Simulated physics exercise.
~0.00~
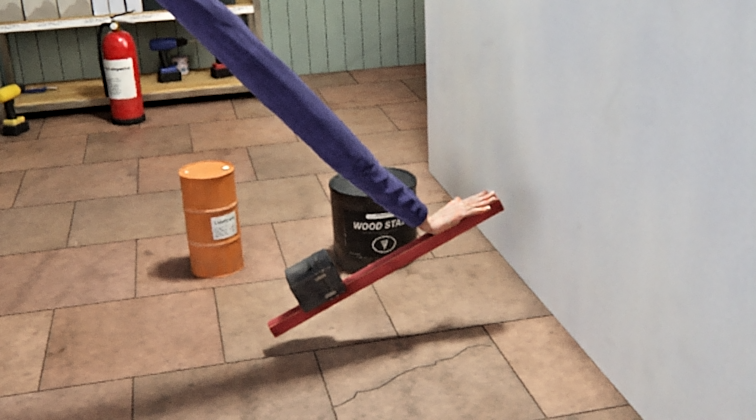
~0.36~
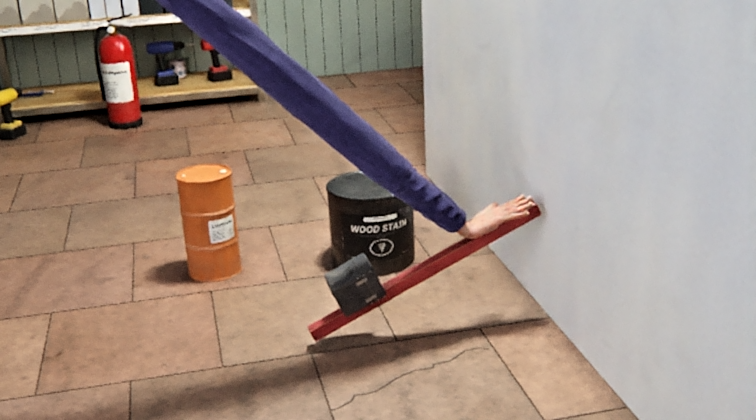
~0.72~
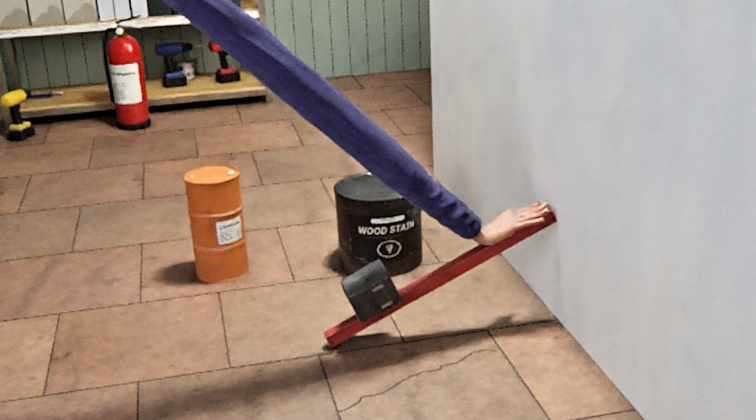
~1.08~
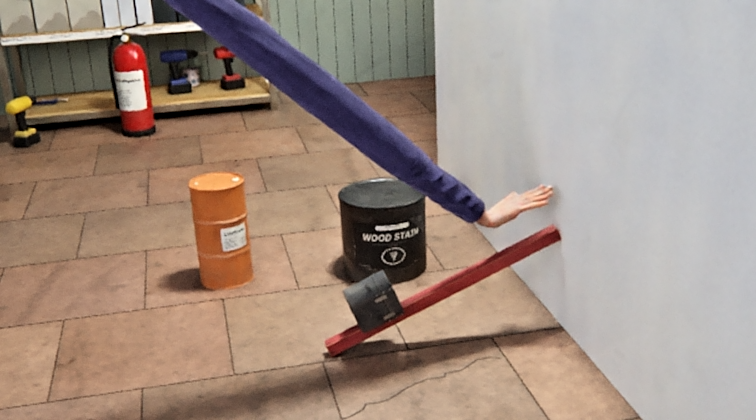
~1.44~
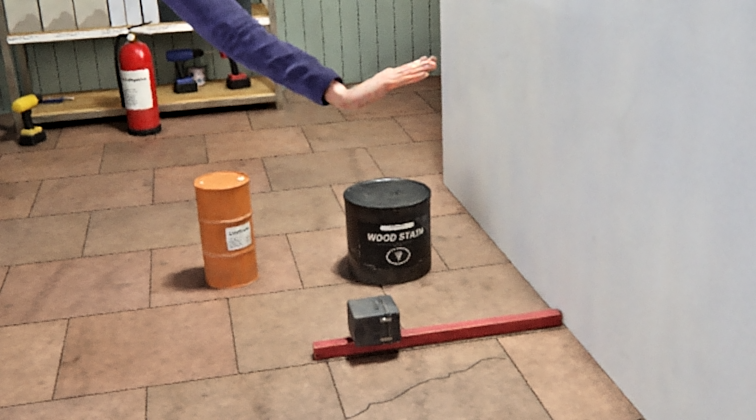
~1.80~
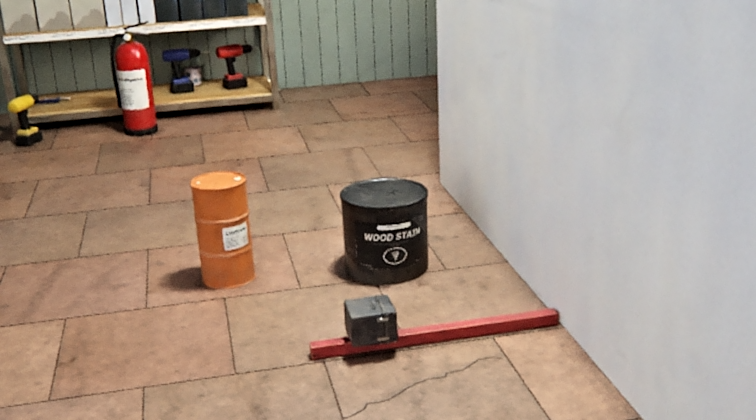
An arm in a purple sleeve moved a tilted red pole, with a dark block on it, rightward against a pale wall and let go. The pole slid down and ended flat on the tiled floor, while the black pail and orange canister stayed put.
